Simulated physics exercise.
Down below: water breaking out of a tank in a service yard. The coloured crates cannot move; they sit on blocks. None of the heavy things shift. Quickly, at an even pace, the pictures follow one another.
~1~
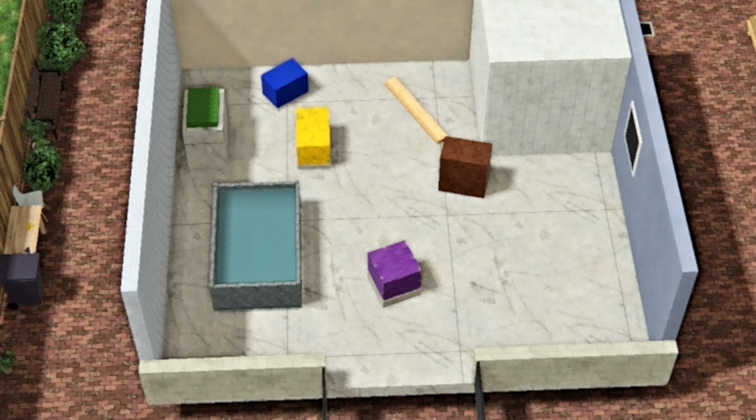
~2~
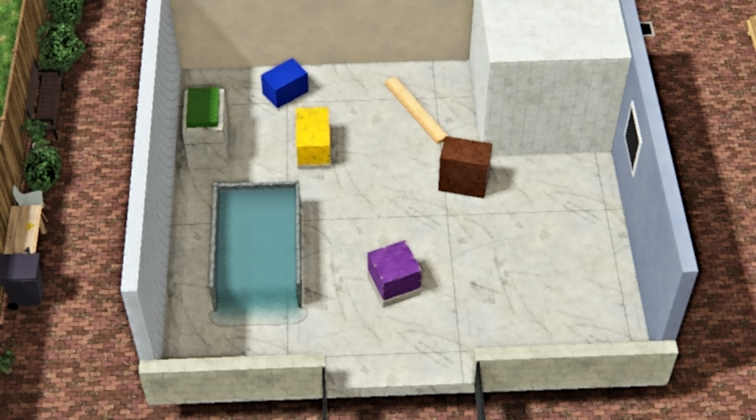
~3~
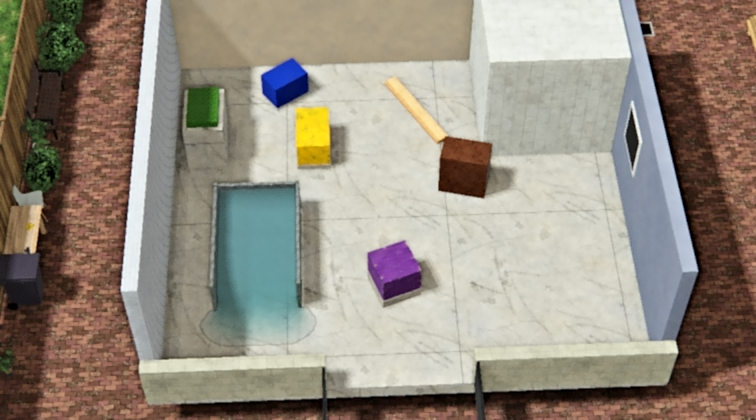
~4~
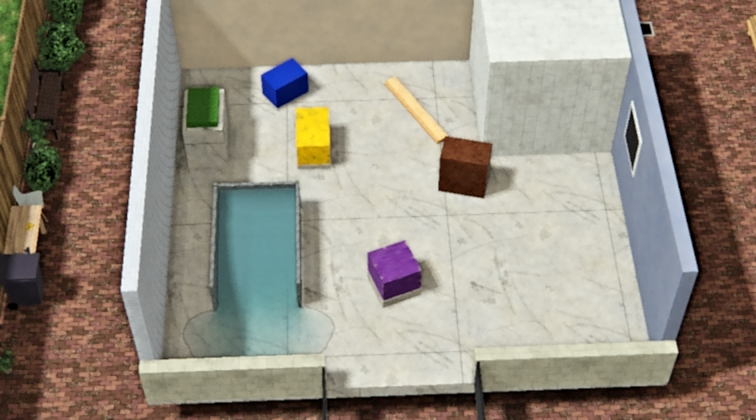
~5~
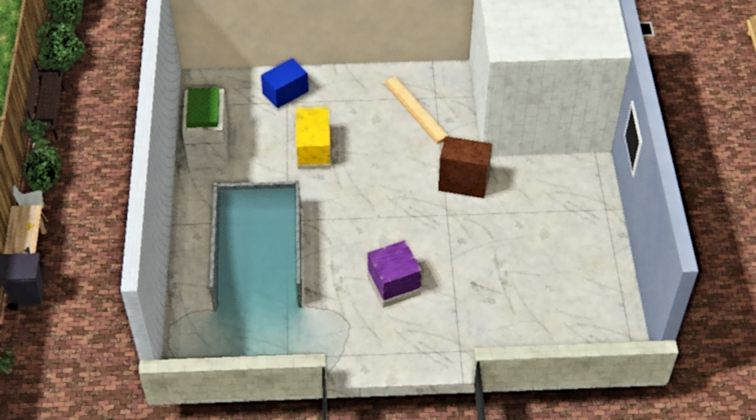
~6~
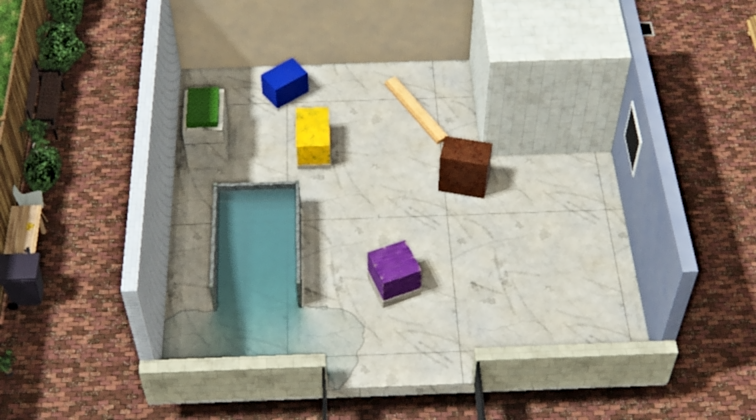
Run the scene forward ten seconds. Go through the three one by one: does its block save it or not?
At the end, the blue crate will be reached; the purple crate will not be reached; the yellow crate will not be reached.
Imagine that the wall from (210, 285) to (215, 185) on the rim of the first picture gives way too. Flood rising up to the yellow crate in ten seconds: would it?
I'd bet yellow crate is doused.
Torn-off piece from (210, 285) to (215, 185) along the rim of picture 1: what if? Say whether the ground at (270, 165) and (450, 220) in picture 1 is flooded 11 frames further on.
Taking them in turn: Underwater, then left clear.
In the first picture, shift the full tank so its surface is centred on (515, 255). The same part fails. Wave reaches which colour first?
It is the one in purple.
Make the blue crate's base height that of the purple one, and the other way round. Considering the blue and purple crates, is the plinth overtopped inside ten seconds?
Blue is not reached, purple is reached.
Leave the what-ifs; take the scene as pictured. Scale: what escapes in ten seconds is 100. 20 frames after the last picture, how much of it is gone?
Near 55 in a hundred.
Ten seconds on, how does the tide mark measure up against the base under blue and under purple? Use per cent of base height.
Taking them in the order asked, 230 percent and 50 percent.
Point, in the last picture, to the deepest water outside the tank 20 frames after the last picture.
Around (194, 171).
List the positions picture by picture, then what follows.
In the first frame, still water in the water tank at (256, 235).
In the second frame, water pours out at (257, 299) and has run to (304, 310).
In the third frame, the front is at (308, 330), out from the gap at (257, 300).
In the fourth frame, water pours out at (257, 301) and has run to a hidden place.
In the fifth frame, water pours out at (257, 301) and has run to a hidden place.
In the sixth frame, water pours out at (257, 302) and has run to a hidden place.
A moment on, water covers 10 % of the floor; the blue crate not reached, the purple crate not reached, the yellow crate not reached.
Next, water covers 20 % of the floor; the blue crate not reached, the purple crate water round its plinth, the yellow crate not reached.
Then, water covers 35 % of the floor; the blue crate not reached, the purple crate water round its plinth, the yellow crate not reached.
Later, water covers 60 % of the floor; the blue crate water round its plinth, the purple crate water round its plinth, the yellow crate water round its plinth.
In the end, water covers 90 % of the floor; the blue crate was topped, the purple crate stayed above the water, the yellow crate stayed above the water.
